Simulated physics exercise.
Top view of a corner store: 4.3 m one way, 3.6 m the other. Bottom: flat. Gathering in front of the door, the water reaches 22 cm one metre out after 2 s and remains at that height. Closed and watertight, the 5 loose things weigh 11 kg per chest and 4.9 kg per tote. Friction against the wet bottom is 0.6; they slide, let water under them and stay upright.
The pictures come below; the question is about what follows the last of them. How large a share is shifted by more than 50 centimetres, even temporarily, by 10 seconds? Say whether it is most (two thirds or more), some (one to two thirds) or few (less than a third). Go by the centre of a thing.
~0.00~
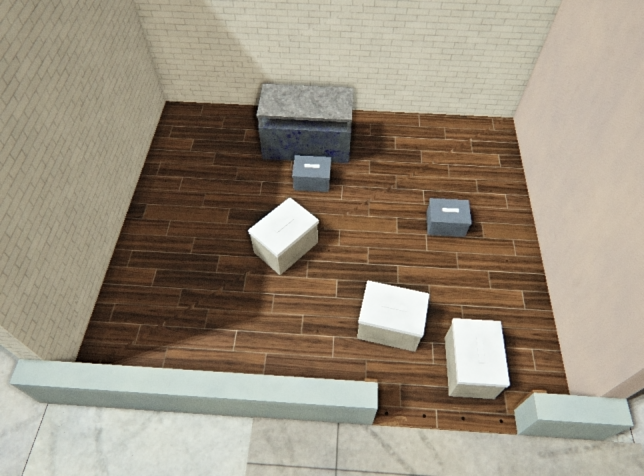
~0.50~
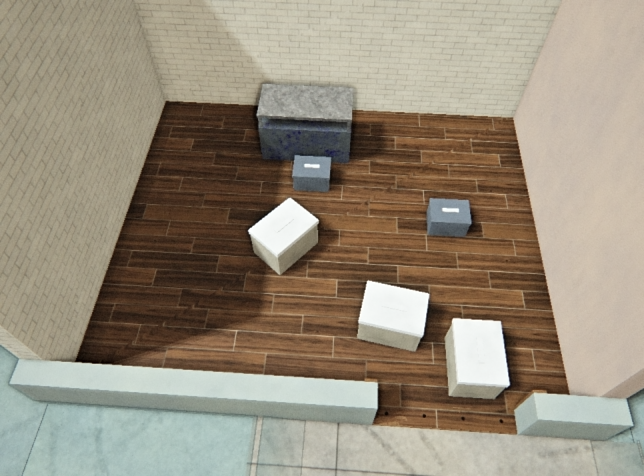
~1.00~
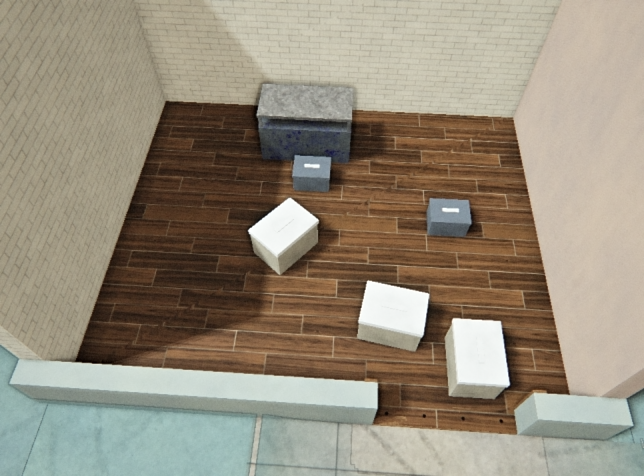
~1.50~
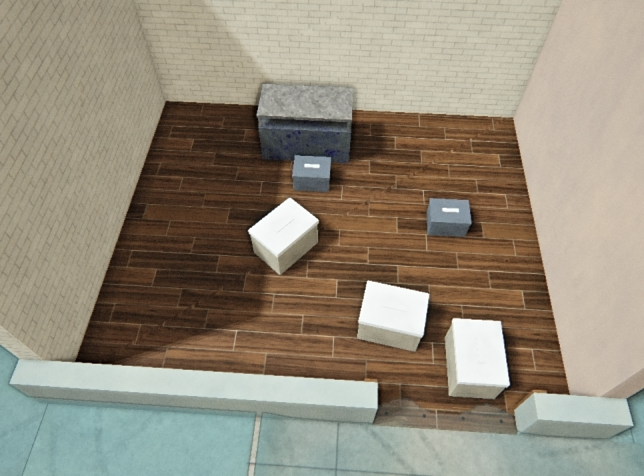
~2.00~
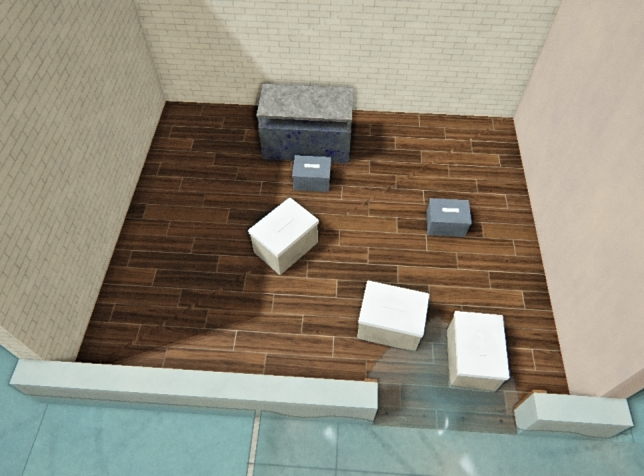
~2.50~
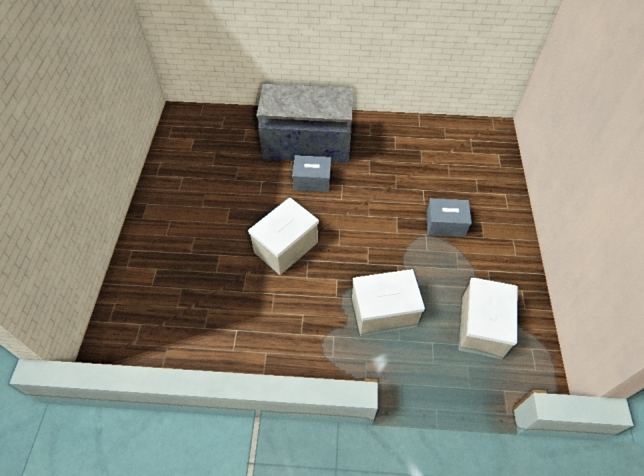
Most.
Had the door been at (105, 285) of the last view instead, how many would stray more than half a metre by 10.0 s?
The count would be 5.
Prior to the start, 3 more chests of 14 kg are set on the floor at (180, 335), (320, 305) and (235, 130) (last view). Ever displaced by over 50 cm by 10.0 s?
The three, in order: Smaller shift, smaller shift, larger.
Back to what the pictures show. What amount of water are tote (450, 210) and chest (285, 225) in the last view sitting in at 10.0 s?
About 14 and 6 cm.
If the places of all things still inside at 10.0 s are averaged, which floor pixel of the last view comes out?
I'd put it around (211, 223).
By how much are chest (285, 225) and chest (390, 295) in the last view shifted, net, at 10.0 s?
Net displacement, in order: 100 cm; 250 cm.
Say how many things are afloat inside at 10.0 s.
Then: 5.
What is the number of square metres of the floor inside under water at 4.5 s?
About 11.0 m2 is covered.
After 3.5 s 3 of 5 are over 50 cm from their spots; 0 afloat.
After 4.5 s 3 of 5 are over 50 cm from their spots; 2 afloat.
After 7.0 s 4 of 5 are over 50 cm from their spots; 2 afloat.
After 10.0 s 5 of 5 are over 50 cm from their spots, and 5 have been at some point; 5 afloat.
